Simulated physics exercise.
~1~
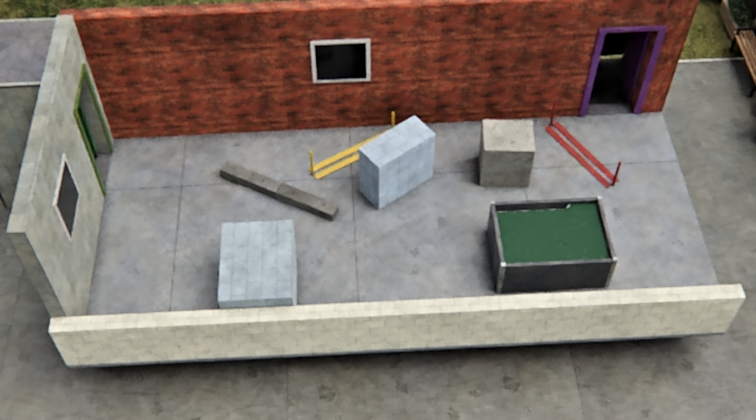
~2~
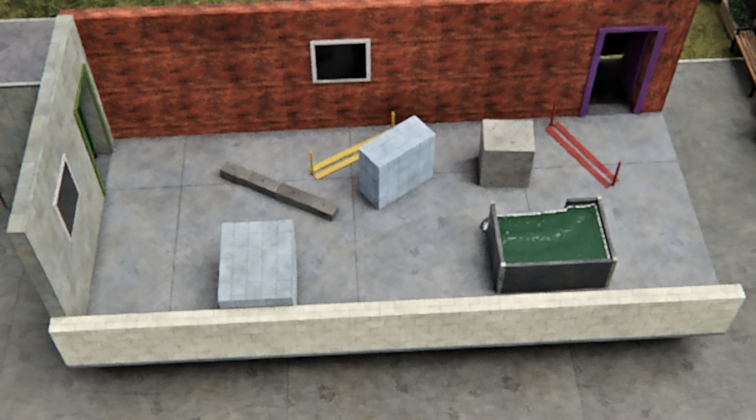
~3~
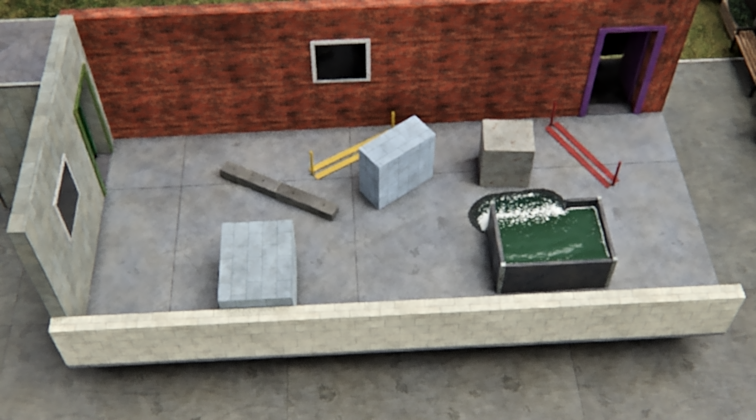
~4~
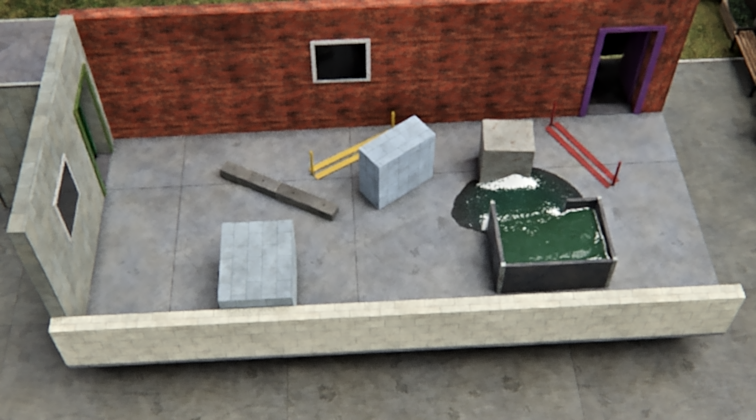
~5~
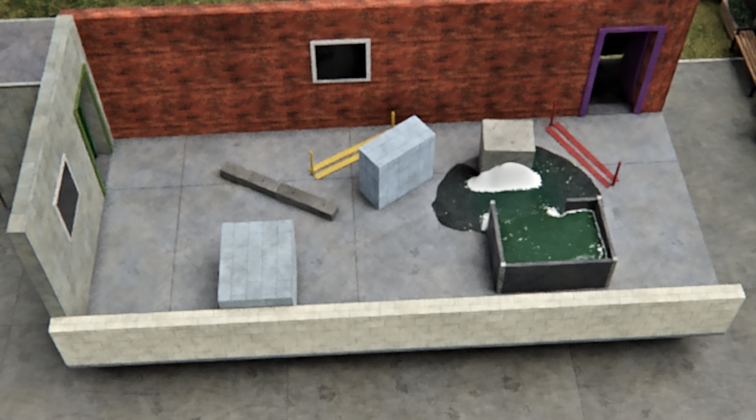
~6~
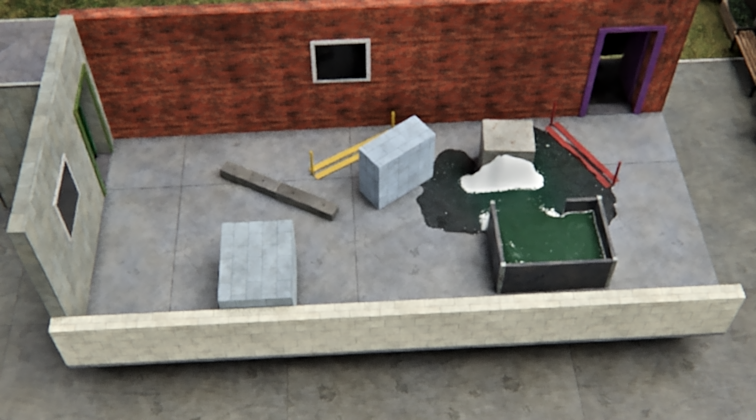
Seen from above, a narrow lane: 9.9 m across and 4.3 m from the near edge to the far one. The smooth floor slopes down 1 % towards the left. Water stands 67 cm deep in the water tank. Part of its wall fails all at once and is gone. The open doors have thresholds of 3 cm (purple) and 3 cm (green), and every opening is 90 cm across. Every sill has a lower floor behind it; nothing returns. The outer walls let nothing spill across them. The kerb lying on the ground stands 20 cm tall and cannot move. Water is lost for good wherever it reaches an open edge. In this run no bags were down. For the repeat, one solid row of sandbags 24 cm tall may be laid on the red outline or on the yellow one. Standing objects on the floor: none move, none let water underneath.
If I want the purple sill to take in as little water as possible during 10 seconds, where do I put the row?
Put it on the red mark.
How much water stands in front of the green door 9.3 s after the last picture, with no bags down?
A ruler would show around 5.0 cm.
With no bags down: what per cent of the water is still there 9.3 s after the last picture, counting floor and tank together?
Roughly 70 percent of it is still there.
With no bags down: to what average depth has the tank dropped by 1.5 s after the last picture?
Average: 19 cm.
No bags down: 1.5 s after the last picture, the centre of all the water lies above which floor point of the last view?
Around (499, 208).
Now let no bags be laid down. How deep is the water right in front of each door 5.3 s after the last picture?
In centimetres, purple: 4; green: 1.
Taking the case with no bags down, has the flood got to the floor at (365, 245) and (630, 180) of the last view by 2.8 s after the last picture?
First spot soaked, second spot soaked.
Then, 0.7 s after the last picture water covers 20 % of the floor and is deepest (38 cm) near (509, 194) in the run without bags; in at the purple door, 0 L with no bags, 0 L with the row on red, 2 L on yellow.
Then, 1.5 s after the last picture water covers 35 % of the floor and is deepest (24 cm) near (425, 182) in the run without bags; in at the purple door, 27 L with no bags, 0 L with the row on red, 31 L on yellow.
Then, 2.8 s after the last picture water covers 50 % of the floor and is deepest (18 cm) near (302, 302) in the run without bags; in at the purple door, 48 L with no bags, 0 L with the row on red, 47 L on yellow.
Then, 5.3 s after the last picture water covers 55 % of the floor and is deepest (8 cm) near (302, 321) in the run without bags; in at the purple door, 61 L with no bags, 0 L with the row on red, 61 L on yellow.
Then, 9.3 s after the last picture water covers 75 % of the floor and is deepest (6 cm) near (131, 159) in the run without bags; in at the purple door, 62 L with no bags, 0 L with the row on red, 63 L on yellow.
